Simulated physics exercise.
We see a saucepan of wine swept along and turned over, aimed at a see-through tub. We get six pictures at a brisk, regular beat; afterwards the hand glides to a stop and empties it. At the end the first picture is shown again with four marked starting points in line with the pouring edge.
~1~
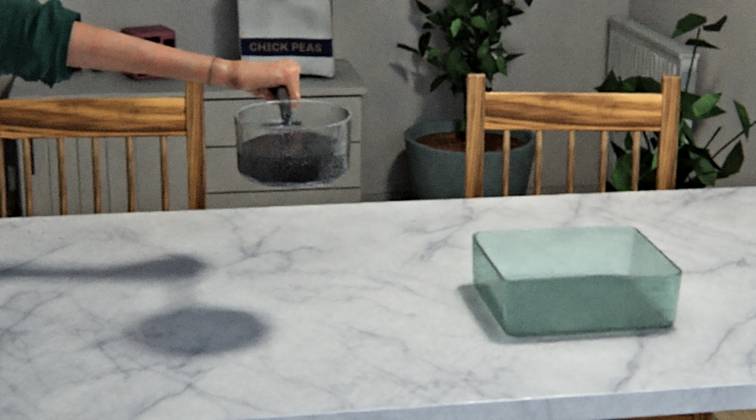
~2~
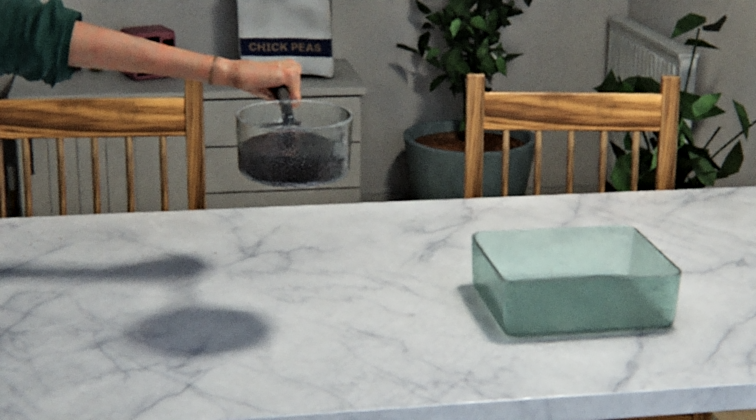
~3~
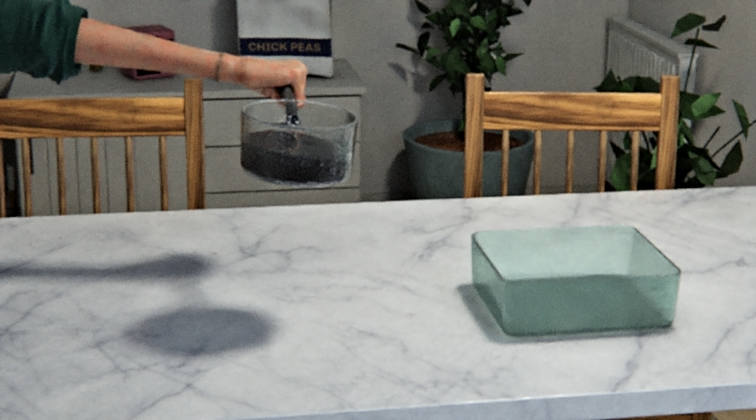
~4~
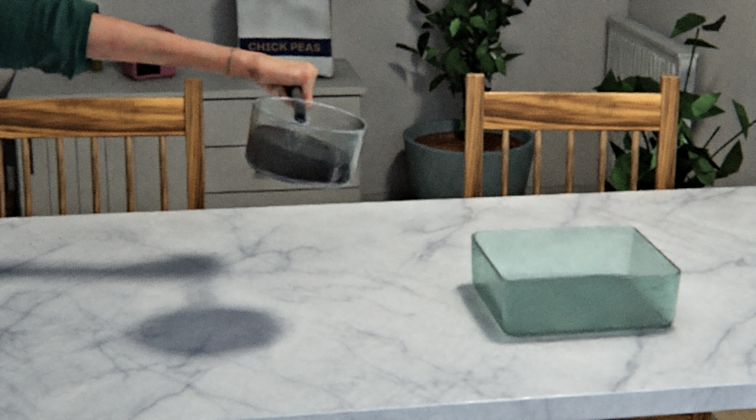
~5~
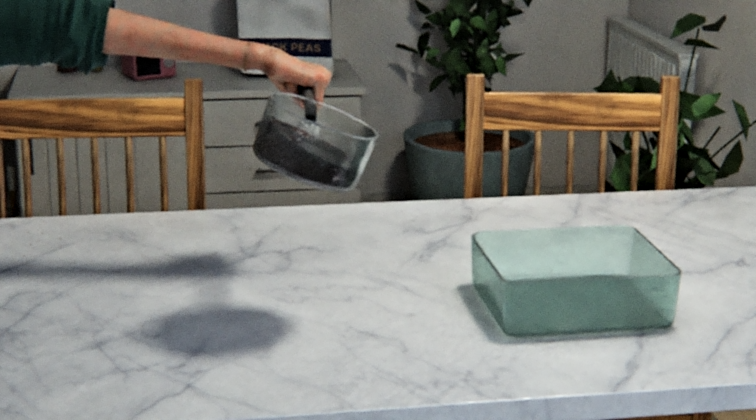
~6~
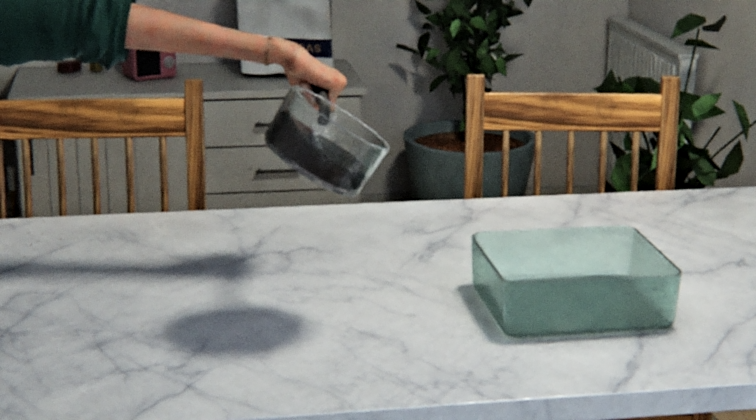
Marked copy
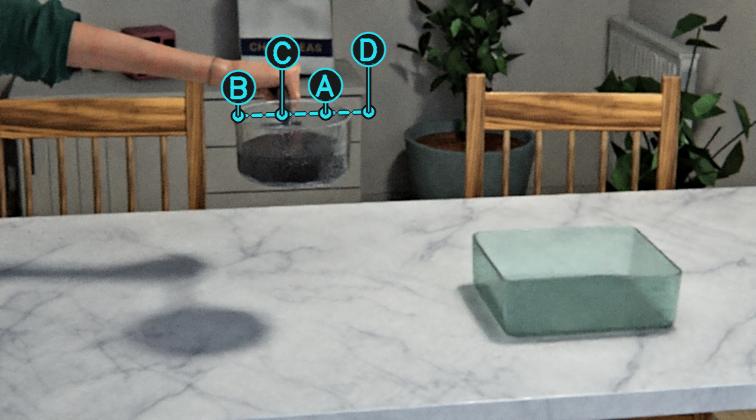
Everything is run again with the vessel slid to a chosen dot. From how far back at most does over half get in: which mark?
Take C.
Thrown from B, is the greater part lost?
Yes.
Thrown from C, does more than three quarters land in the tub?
No, less.
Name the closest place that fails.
B it is.
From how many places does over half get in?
Three.
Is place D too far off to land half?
No, not at all.
In cyan, A at (325, 113); B at (238, 115); C at (282, 114); D at (368, 111).
Choosing A, about 63 % lands in the tub, 8 % falls short and 29 % goes beside or beyond.
Choosing B, about 19 % lands in the tub, 75 % falls short and 6 % goes beside or beyond.
Choosing C, about 62 % lands in the tub, 20 % falls short and 18 % goes beside or beyond.
Choosing D, about 72 % lands in the tub, 11 % falls short and 17 % goes beside or beyond.
